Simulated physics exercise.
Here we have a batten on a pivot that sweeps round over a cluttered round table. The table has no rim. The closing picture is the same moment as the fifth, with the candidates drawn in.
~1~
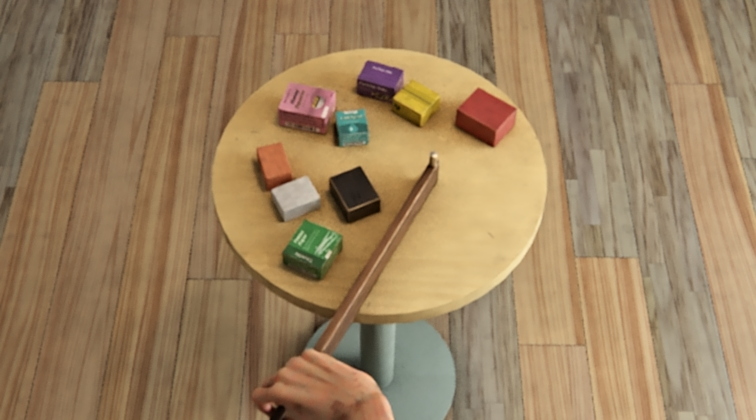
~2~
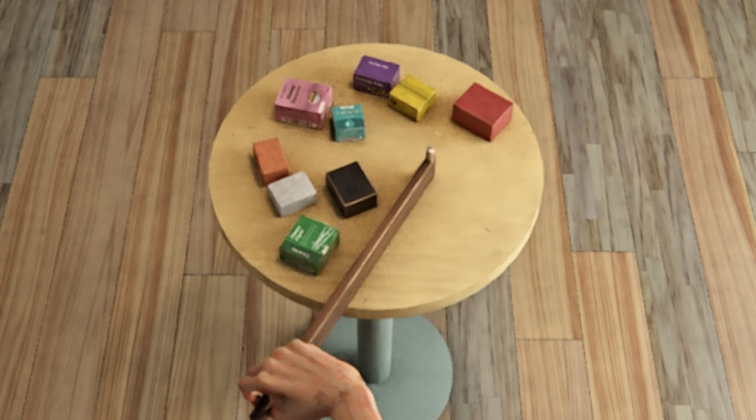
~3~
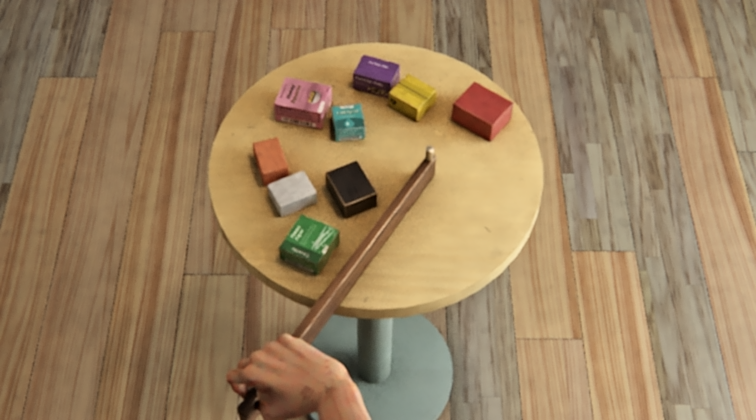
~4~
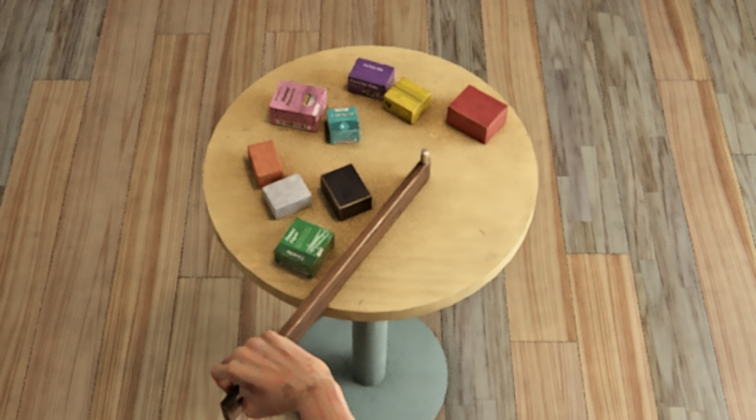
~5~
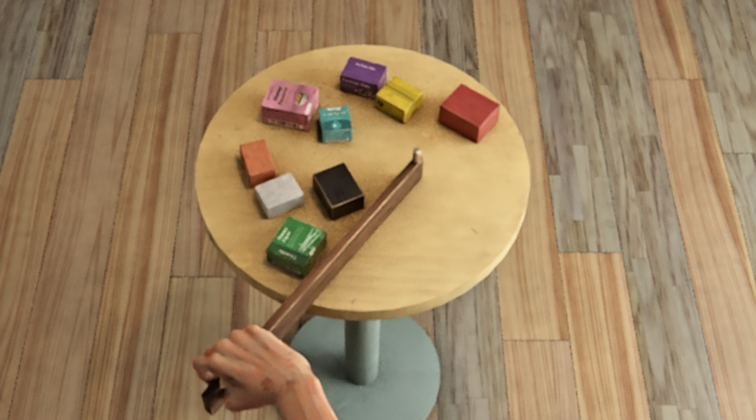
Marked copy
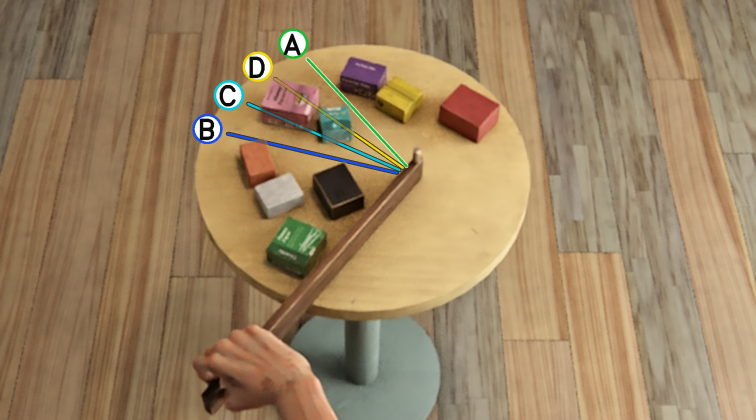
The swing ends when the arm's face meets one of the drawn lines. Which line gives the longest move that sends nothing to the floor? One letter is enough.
At C, and not beyond.
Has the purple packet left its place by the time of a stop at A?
By then, yes.
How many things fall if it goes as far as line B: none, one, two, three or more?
By then, none.
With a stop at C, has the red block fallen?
No.
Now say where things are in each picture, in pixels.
Black block (355, 194); pink packet (307, 108); purple packet (381, 81), in the first picture.
Arm (377, 236); orange block (271, 162), in the second picture.
Arm (373, 233); white block (293, 194), in the third picture.
Arm (364, 234); red block (477, 114), in the fourth picture.
Arm (353, 231); black block (339, 191); pink packet (290, 105); purple packet (364, 78), in the fifth picture.
On the copy, A at (355, 111); B at (312, 153); C at (322, 136); D at (337, 122).
On C. First, arm (318, 194); orange block (250, 147); green box (273, 201).
Then, arm (311, 150); orange block (243, 98); pink packet (299, 87).
Finally, arm (324, 121); orange block (249, 87); pink packet (325, 52); nothing has fallen.
By contrast, A drops the pink packet and orange block; B is safe but short; D drops the pink packet.
